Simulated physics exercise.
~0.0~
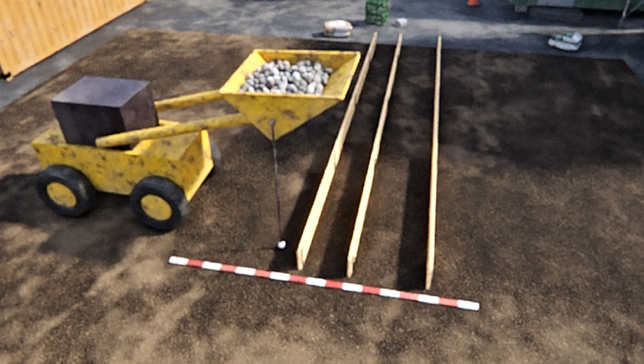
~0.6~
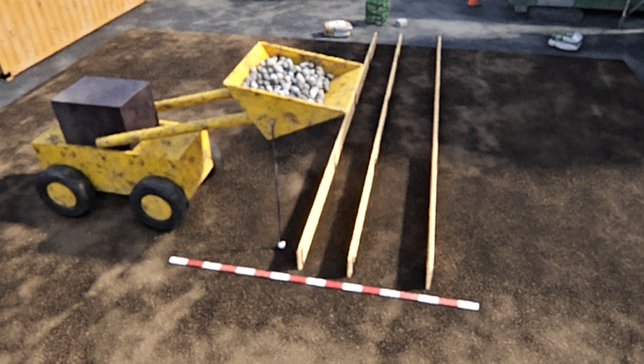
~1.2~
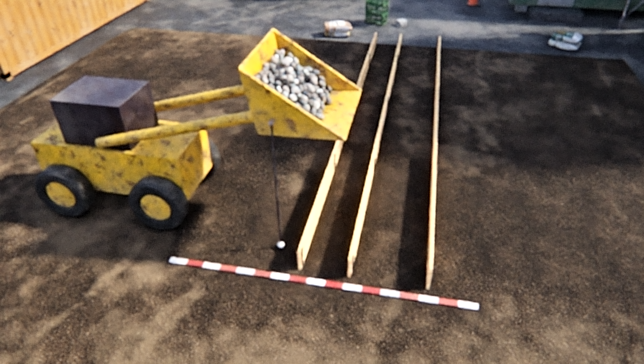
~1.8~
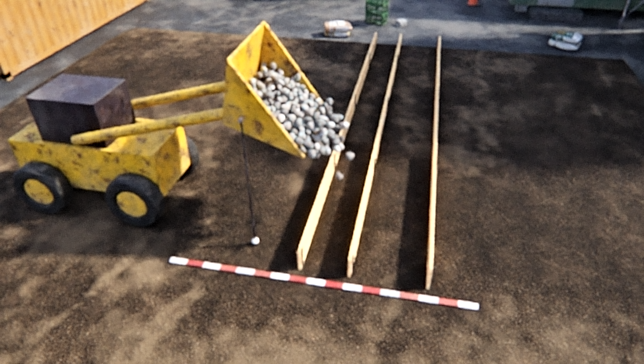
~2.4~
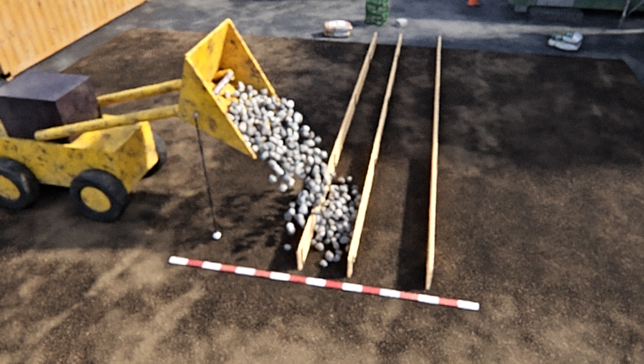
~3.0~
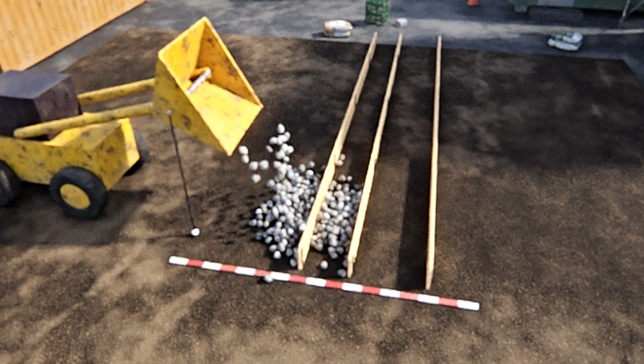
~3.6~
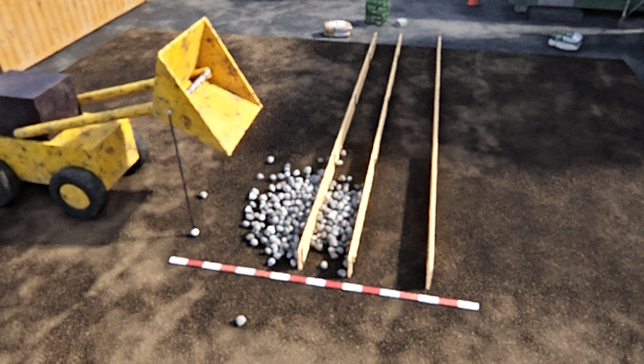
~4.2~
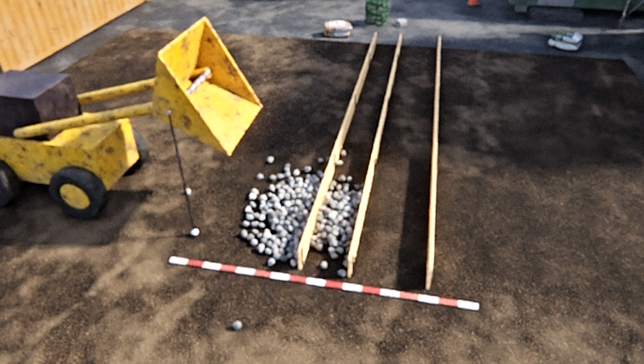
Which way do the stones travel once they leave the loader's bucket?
They move down, dropping from the tipped bucket onto the dark ground around the planks.
